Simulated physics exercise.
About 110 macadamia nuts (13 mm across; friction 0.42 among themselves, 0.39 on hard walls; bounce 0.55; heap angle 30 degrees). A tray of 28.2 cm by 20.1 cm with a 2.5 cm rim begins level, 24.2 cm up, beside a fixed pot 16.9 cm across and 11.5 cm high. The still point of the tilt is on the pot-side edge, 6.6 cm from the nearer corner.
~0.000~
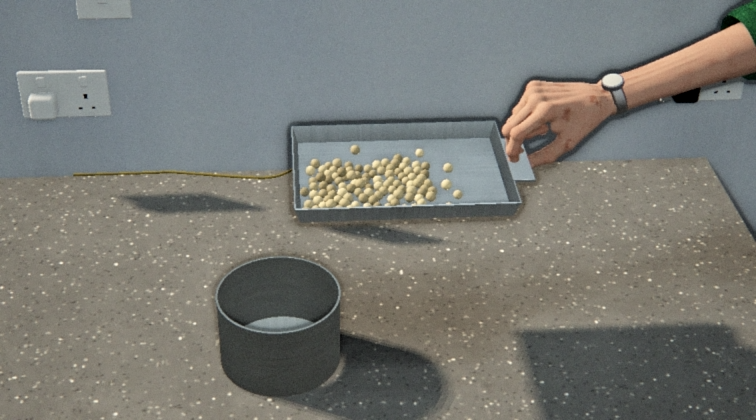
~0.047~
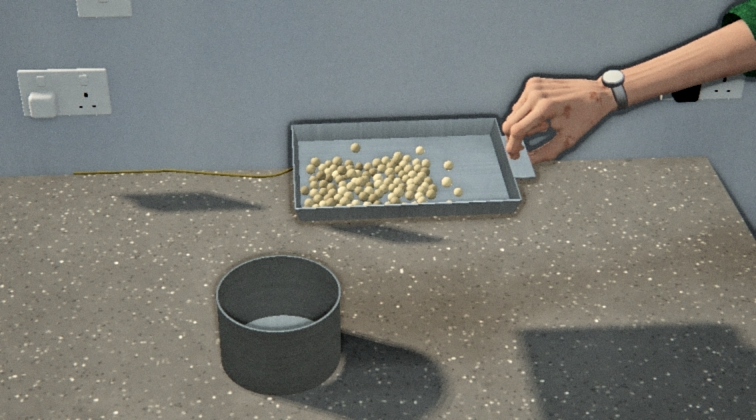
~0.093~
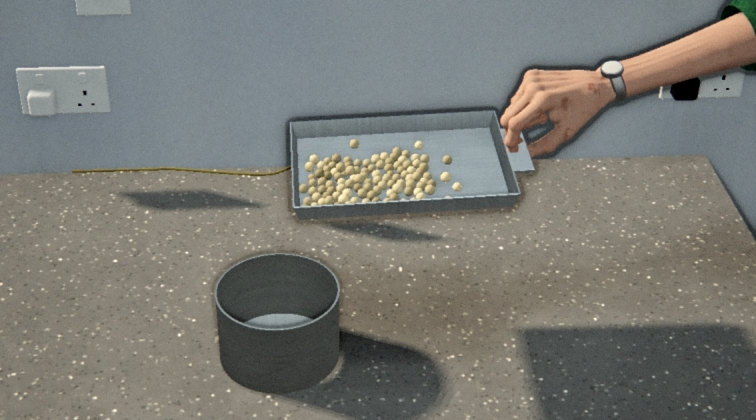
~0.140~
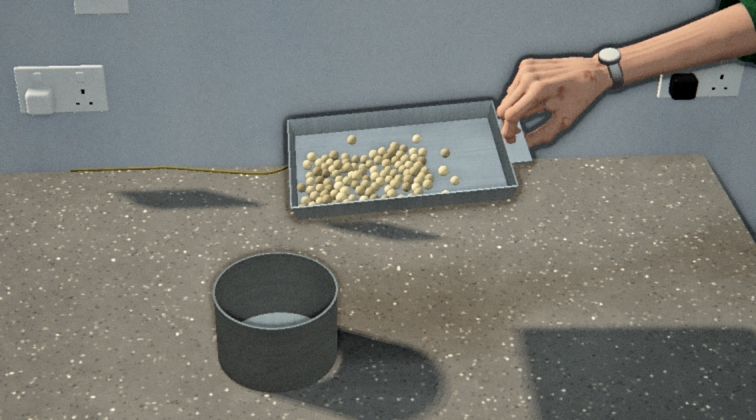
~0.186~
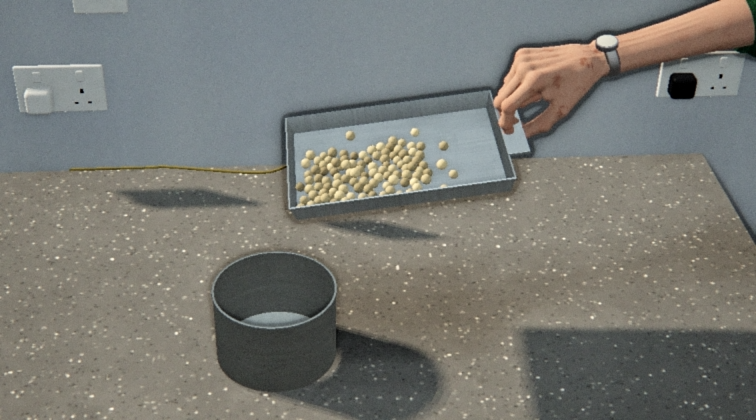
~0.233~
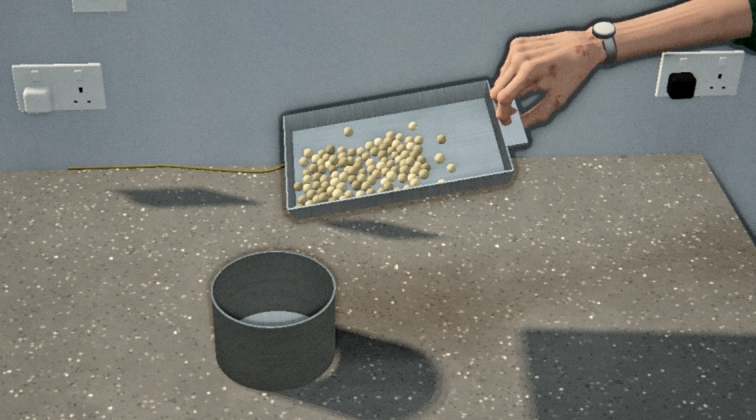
A hand slowly raises the right side of a gray tray holding round, pale nuts.
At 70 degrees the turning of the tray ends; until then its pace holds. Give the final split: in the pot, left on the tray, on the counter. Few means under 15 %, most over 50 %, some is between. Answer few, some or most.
Pot: Most, tray: Some, counter: Few.
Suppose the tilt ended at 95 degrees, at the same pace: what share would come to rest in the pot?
In that case some 95 per cent.
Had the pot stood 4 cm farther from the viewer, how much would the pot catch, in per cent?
Then about 55 per cent.
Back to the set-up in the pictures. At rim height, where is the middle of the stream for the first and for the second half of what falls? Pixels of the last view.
First near (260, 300), later near (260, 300).
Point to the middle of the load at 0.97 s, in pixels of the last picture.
Near (318, 164).
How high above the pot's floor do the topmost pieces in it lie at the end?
Roughly 2.0 cm.
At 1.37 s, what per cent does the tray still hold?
About 95 per cent.
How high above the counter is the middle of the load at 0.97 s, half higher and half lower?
About 30 cm.
After 0.68 s, tilt 40 degrees; the tray holds 100 %, the pot 0 %.
After 0.97 s, tilt 58 degrees; the tray holds 100 %, the pot 0 %.
Then, at 1.37 s, tilt 70 degrees; the tray holds 95 %, the pot 0 %.
In the end, at 3.2 s, pot 70 %, tray 30 %, counter 0 %.
